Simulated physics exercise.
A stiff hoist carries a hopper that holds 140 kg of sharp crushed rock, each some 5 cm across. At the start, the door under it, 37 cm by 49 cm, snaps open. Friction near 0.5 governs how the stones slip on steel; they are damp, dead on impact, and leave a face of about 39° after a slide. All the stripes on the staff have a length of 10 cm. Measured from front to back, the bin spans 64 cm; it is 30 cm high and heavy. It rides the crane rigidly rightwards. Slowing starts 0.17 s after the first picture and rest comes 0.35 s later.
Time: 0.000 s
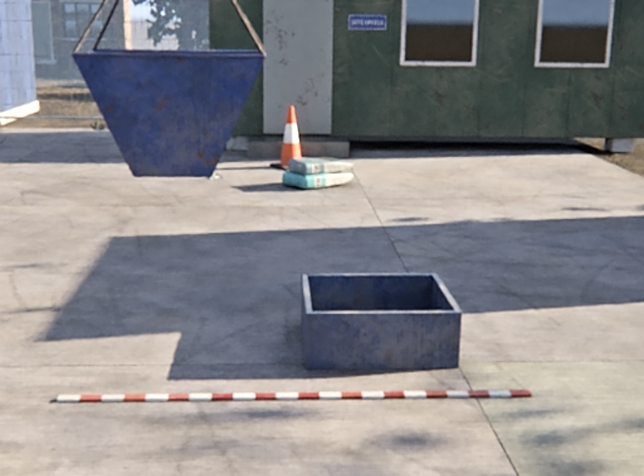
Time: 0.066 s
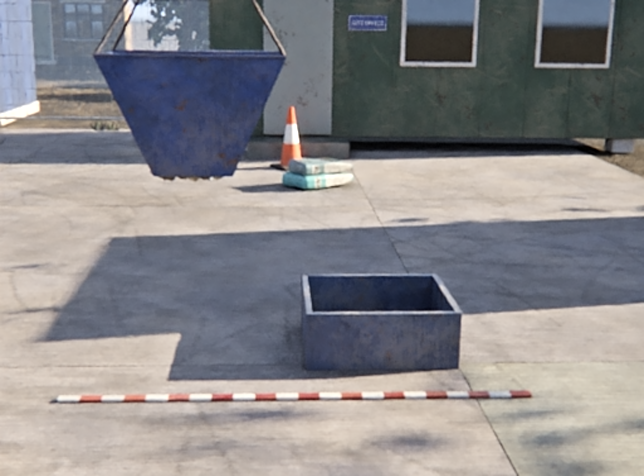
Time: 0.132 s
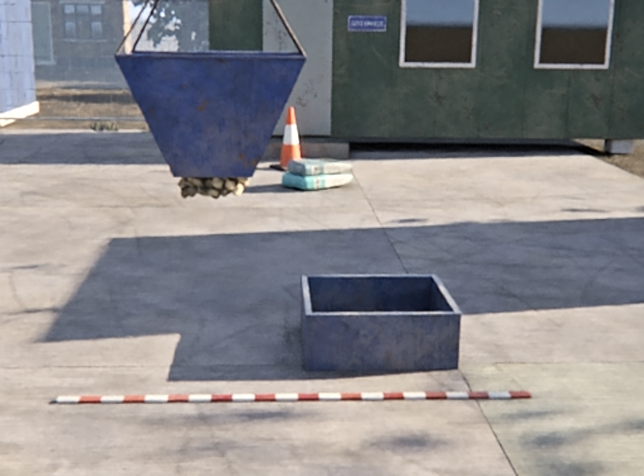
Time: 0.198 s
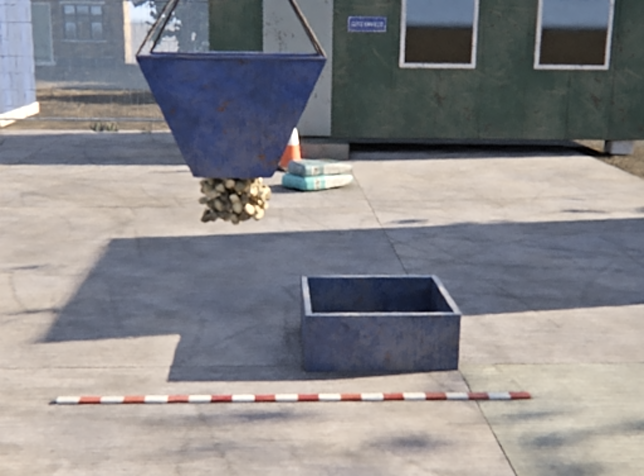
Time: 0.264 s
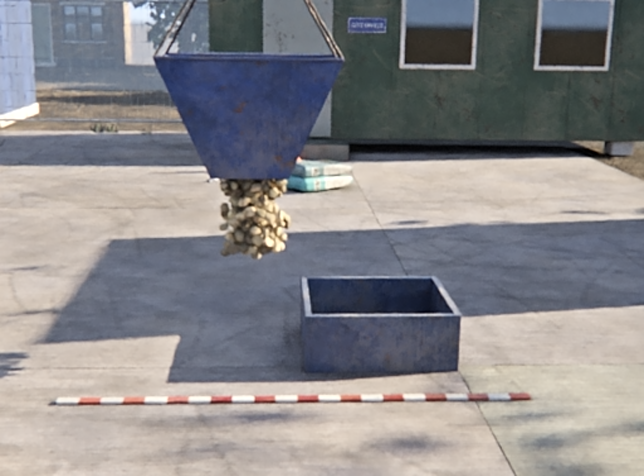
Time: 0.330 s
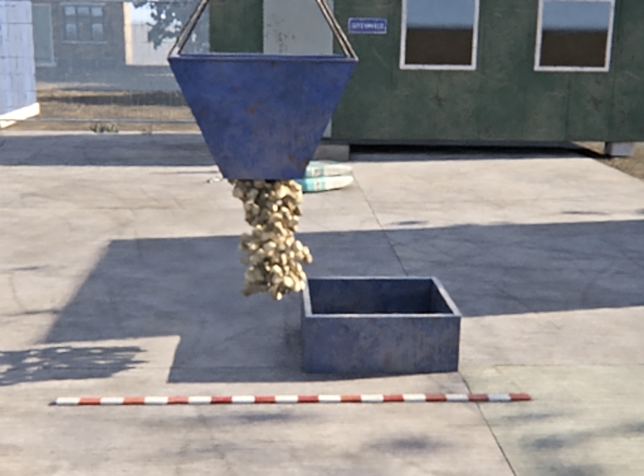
A dark blue, tapered hopper hangs from a pair of bars over a sunlit concrete yard, seen from slightly above by a still camera. An open blue-grey bin sits near a red-and-white striped staff, with an orange cone, stacked bags and a green building behind. The hopper glides steadily right, and pale, lumpy pieces emerge from its underside, dropping in a lengthening clump beside the bin.
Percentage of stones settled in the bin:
Around 42 per cent.
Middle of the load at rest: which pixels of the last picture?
(295, 336).
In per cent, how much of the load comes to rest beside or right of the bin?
Around 0 in a hundred of the load.
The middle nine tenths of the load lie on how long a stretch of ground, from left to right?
About 120 cm.
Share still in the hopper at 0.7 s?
Some 5 per cent is still held.
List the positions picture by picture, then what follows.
In the first picture, the outlet is at (172, 166); nothing has dropped yet.
In the second picture, the outlet is at (193, 166); 4 % is out.
The third picture shows outlet at (213, 167), the stream shows down to (224, 188); 88 % still inside.
The fourth picture shows outlet at (233, 168), the stream shows down to (243, 214); 78 % still inside.
The fifth picture shows outlet at (250, 169), the stream shows down to (263, 247); 68 % still inside.
The sixth picture shows outlet at (263, 169), the stream shows down to (284, 287); 56 % still inside.
After 0.7 s, 3 % in the hopper, 55 % falling or lying left of the bin, 41 % falling or lying in the bin, 1 % falling or lying beside or right of the bin; the stones farthest right are at (424, 329).
After 1.1 s, 0 % in the hopper, 56 % falling or lying left of the bin, 42 % falling or lying in the bin, 1 % falling or lying beside or right of the bin; the stones farthest right are at (436, 331).
After 1.7 s, 0 % in the hopper, 56 % falling or lying left of the bin, 42 % falling or lying in the bin, 1 % falling or lying beside or right of the bin; the stones farthest right are at (435, 328).
After 2.6 s, 0 % in the hopper, 56 % falling or lying left of the bin, 42 % falling or lying in the bin, 1 % falling or lying beside or right of the bin; the stones farthest right are at (435, 328).
After 4.5 s, 0 % in the hopper, 56 % left of the bin, 42 % in the bin, 1 % beside or right of the bin; the stones farthest right are at (435, 328).
